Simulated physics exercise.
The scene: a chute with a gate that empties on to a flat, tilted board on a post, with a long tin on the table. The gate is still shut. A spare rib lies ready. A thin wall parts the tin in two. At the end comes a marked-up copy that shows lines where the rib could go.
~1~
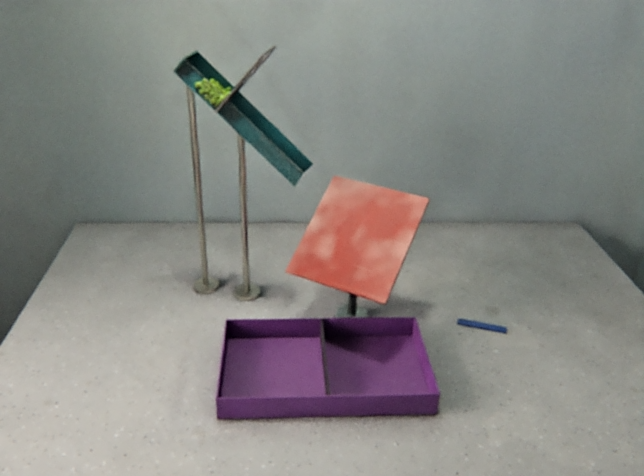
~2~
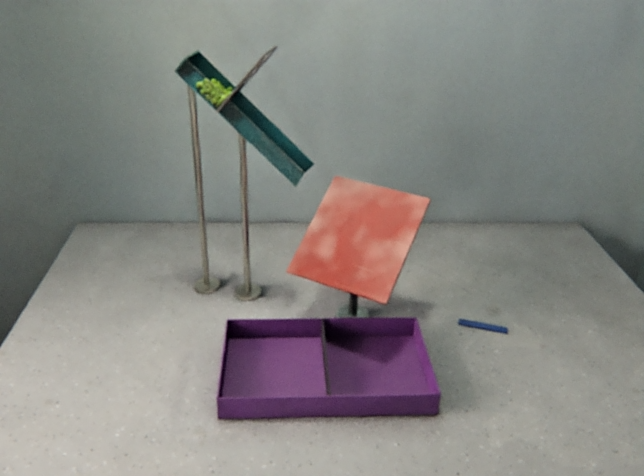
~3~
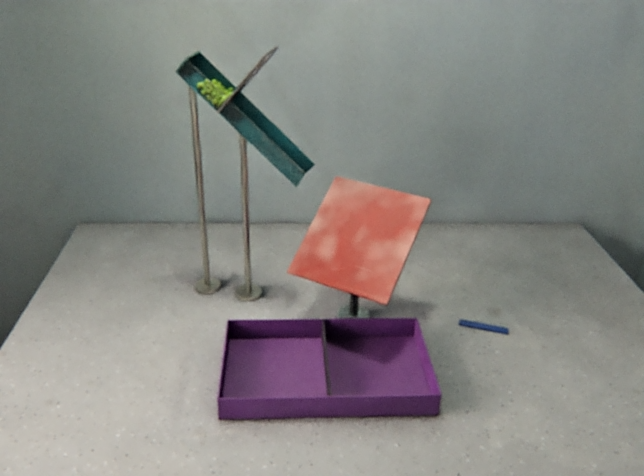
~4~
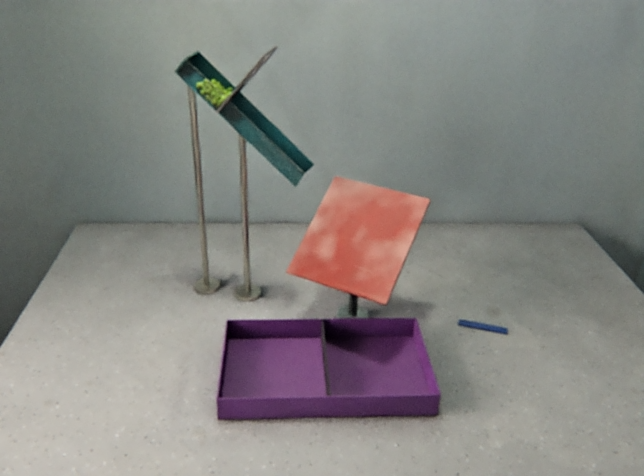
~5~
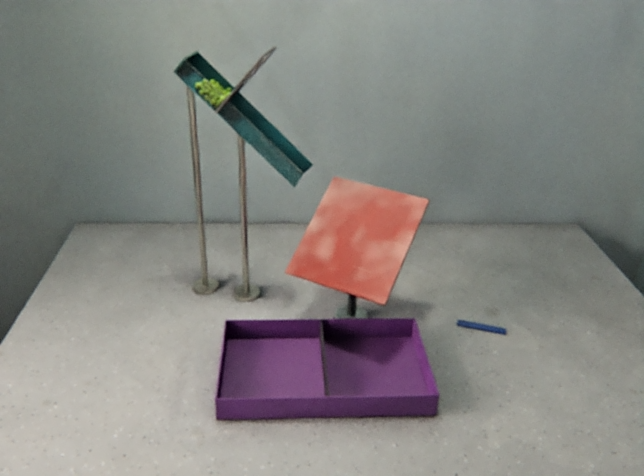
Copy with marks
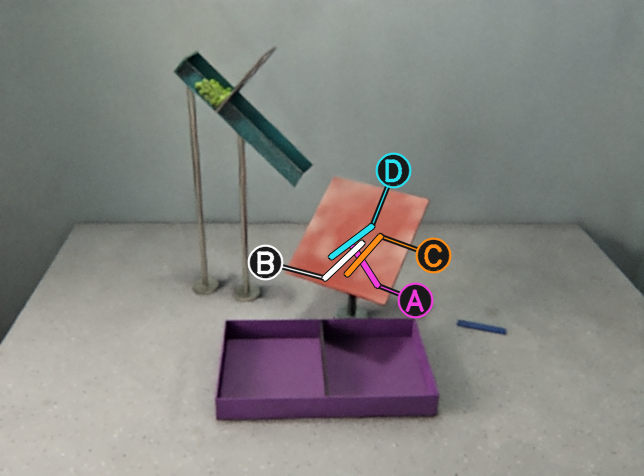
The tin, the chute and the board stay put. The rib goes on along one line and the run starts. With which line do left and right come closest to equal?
A is best.
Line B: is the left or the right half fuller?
The left half.
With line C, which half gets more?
More lands on the left.
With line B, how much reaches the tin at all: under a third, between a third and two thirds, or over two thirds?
It is over two thirds.
On the marked copy, line A from (352, 246) to (377, 285); line B from (362, 243) to (325, 278); line C from (380, 236) to (347, 274); line D from (371, 226) to (331, 256).
With A, of what is caught, about a third in the left half, about two thirds in the right.
With B, of what is caught, most in the left half, about a quarter in the right.
With C, of what is caught, nearly all in the left half, a small part in the right.
With D, of what is caught, nearly all in the left half, a small part in the right.
